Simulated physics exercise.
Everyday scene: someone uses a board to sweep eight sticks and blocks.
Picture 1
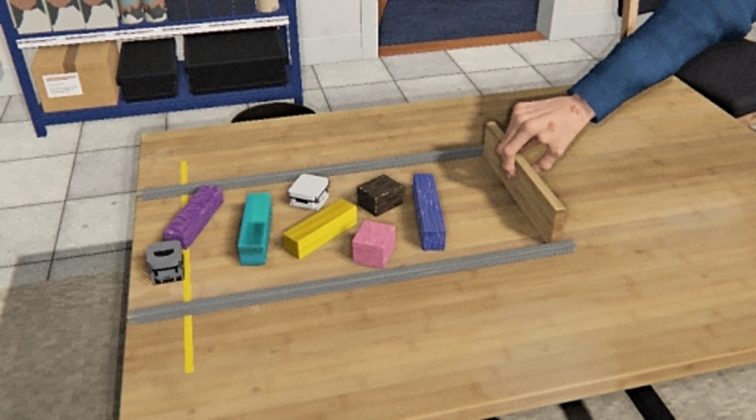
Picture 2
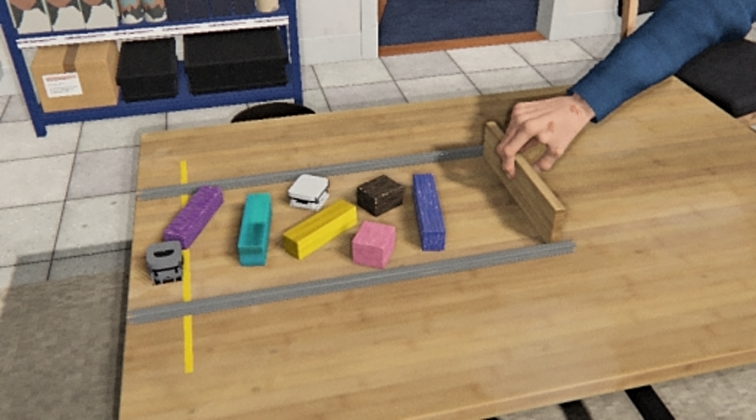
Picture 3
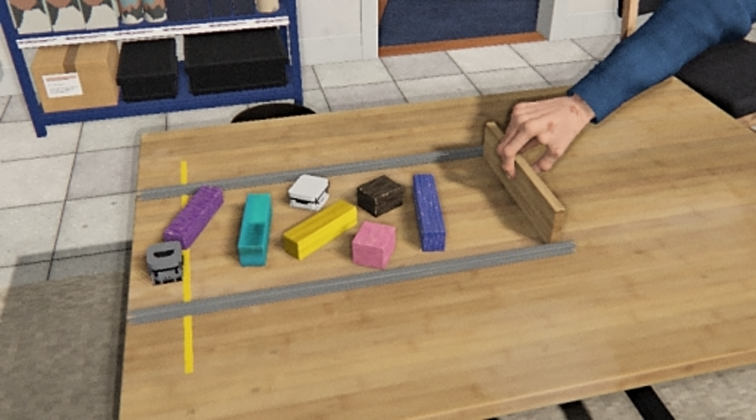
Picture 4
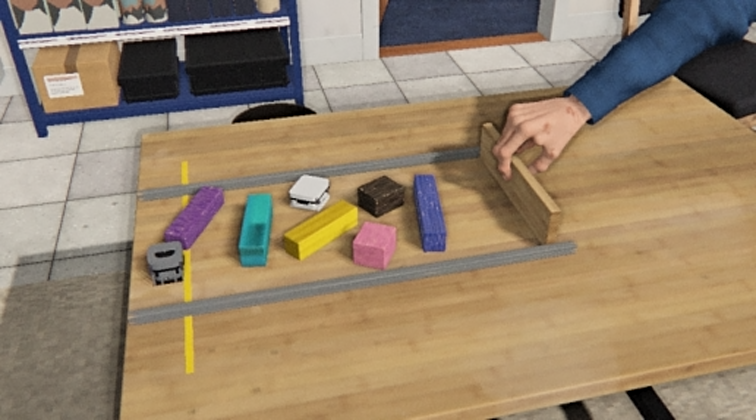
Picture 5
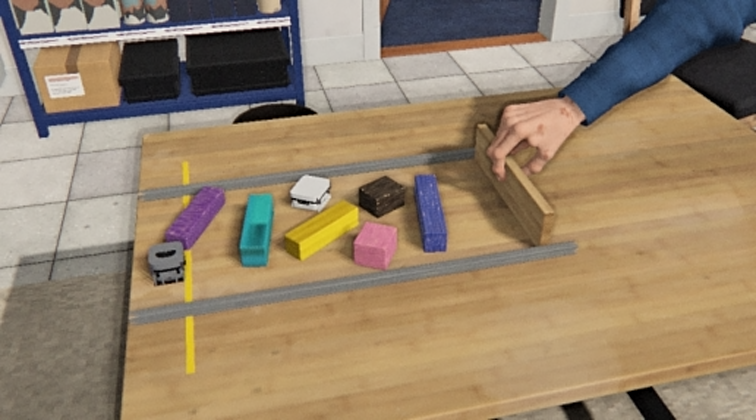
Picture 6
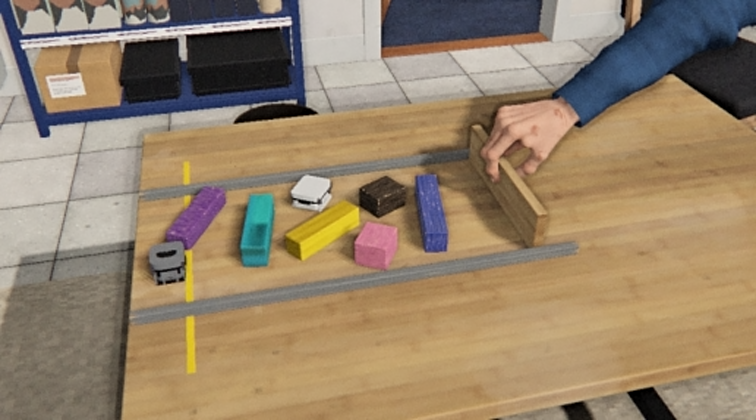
A hand held a wooden board upright on the table, then slid it slightly left between two grey rails, while the colourful sticks and blocks ahead of it stayed practically where they were.
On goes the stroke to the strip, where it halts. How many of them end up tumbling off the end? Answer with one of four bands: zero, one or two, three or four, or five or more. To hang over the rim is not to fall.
Three or four.
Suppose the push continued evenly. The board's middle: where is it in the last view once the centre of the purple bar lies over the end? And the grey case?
The middle is at (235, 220) when it's the purple bar, and at (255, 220) when it's the grey case.
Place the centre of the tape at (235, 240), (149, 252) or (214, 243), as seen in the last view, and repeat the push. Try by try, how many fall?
Going through each try, you'd get 1, 7 and 3.
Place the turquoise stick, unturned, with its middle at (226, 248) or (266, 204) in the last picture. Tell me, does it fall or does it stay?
Taken in order, it does not stay and then does not stay.
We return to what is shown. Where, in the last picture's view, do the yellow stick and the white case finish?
Around (132, 259), then around (169, 201).
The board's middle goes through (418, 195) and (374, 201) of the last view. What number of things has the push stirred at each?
Note: First position 2; second position 5.
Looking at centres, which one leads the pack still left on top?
The one in question is the yellow stick.
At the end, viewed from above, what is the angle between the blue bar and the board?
About 0 degrees.
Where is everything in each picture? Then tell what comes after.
In the first picture, grey case (166, 263); purple bar (195, 216); turquoise stick (256, 228); board (520, 180); tape (186, 246).
In the second picture, purple bar (195, 216); board (520, 180).
In the third picture, turquoise stick (256, 229); blue bar (428, 211).
In the fourth picture, grey case (167, 264); yellow stick (322, 229).
In the fifth picture, purple bar (197, 217); pink block (376, 246).
In the sixth picture, grey case (169, 264); purple bar (198, 217); turquoise stick (258, 229); board (504, 183); tape (188, 247).
Soon after, none off yet; grey case at rest near (169, 264); purple bar at rest near (198, 217); turquoise stick at rest near (258, 229).
After that, none off yet; grey case at rest near (169, 264); purple bar moving near (189, 217); turquoise stick displaced a little near (207, 235).
In the end, the number that fall off is three or four; gone, turquoise stick, purple bar and grey case.
